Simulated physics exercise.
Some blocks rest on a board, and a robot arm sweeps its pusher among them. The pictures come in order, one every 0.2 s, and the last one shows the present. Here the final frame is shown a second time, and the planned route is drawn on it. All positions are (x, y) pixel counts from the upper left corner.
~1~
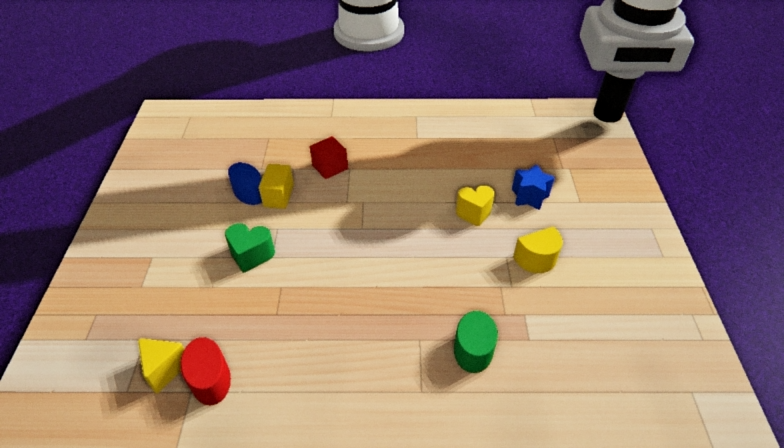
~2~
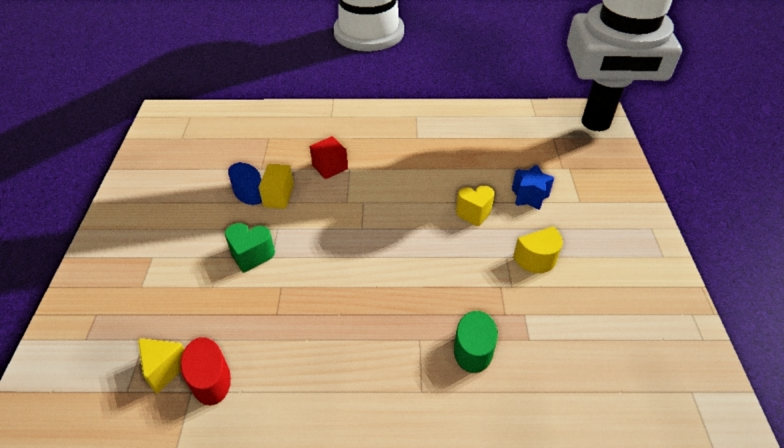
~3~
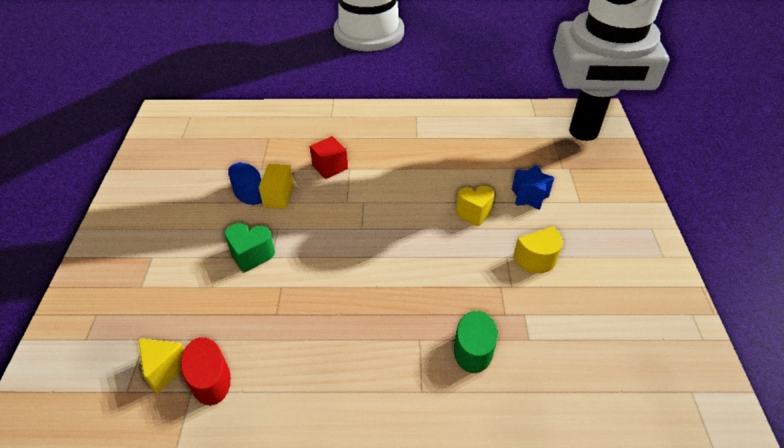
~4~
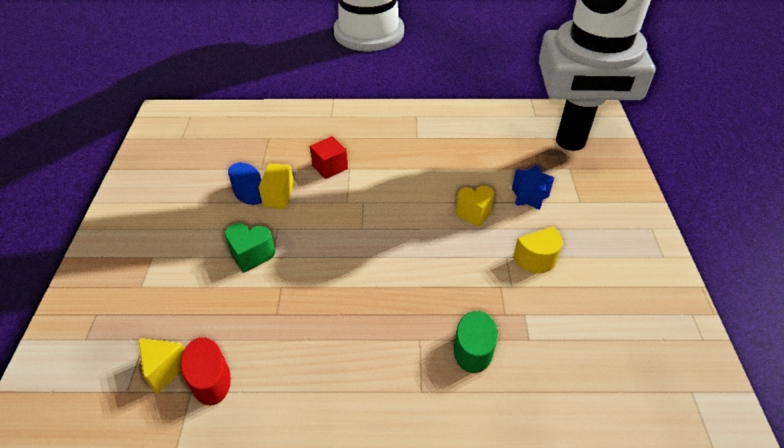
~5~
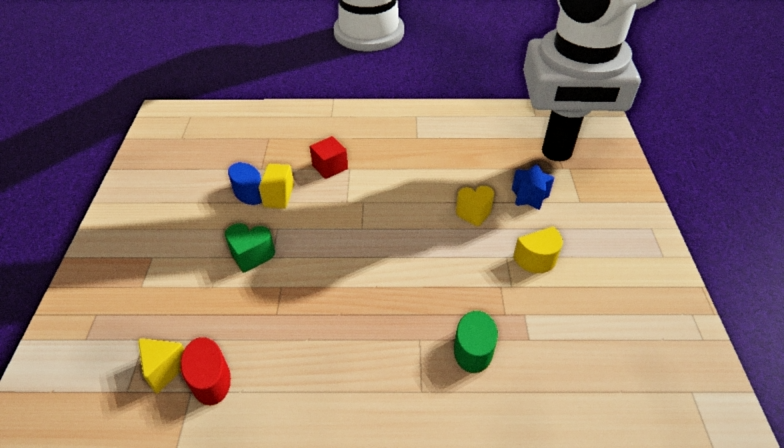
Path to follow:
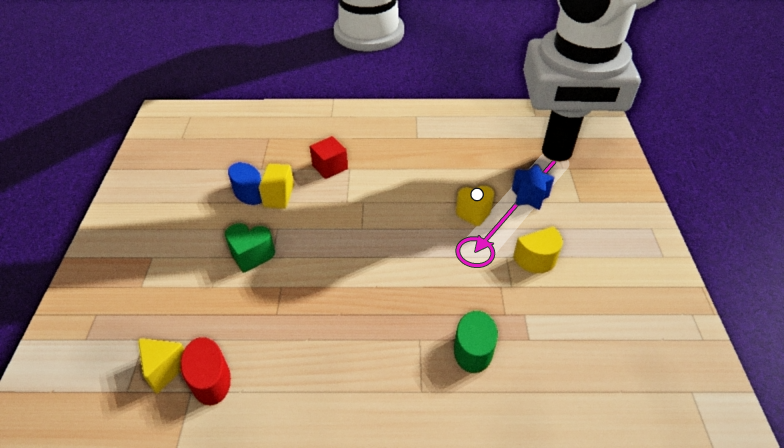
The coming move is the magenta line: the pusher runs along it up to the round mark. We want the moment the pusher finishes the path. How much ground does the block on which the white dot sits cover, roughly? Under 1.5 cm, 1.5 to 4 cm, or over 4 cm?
It shifts by less than 1.5 cm.
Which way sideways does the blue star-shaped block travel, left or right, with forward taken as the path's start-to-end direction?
Goes left.
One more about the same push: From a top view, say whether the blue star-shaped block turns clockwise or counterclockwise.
Viewed from the top, it goes anticlockwise.
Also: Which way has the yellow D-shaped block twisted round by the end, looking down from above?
Counterclockwise rotation.
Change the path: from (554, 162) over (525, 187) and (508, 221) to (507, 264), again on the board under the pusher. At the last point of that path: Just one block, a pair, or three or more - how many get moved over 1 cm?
Total: Two.
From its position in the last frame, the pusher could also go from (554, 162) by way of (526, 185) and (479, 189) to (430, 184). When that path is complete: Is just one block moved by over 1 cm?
It seems so.
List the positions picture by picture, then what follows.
In the first picture, pusher's lower end (607, 115); yellow heart (477, 194); blue star-shaped block (535, 177); yellow D-shaped block (543, 241).
In the second picture, pusher (596, 123); blocks still.
In the third picture, pusher (584, 132); blocks still.
In the fourth picture, pusher (571, 142); blocks still.
In the fifth picture, pusher (557, 152); yellow heart (477, 194); blue star-shaped block (535, 177); yellow D-shaped block (543, 241).
Drawn move, from (554, 162) directly to (475, 252); the dot is on the yellow heart.
On the path given first. One third of the way, pusher (532, 180); blue star-shaped block (529, 191), turned 30° anticlockwise.
Two thirds of the way, pusher (506, 210); yellow heart (474, 195); blue star-shaped block (509, 224), turned 45° anticlockwise.
At the end, pusher (477, 242); yellow heart (472, 196); blue star-shaped block (500, 256), turned 85° anticlockwise; yellow D-shaped block (544, 246), turned 30° anticlockwise.
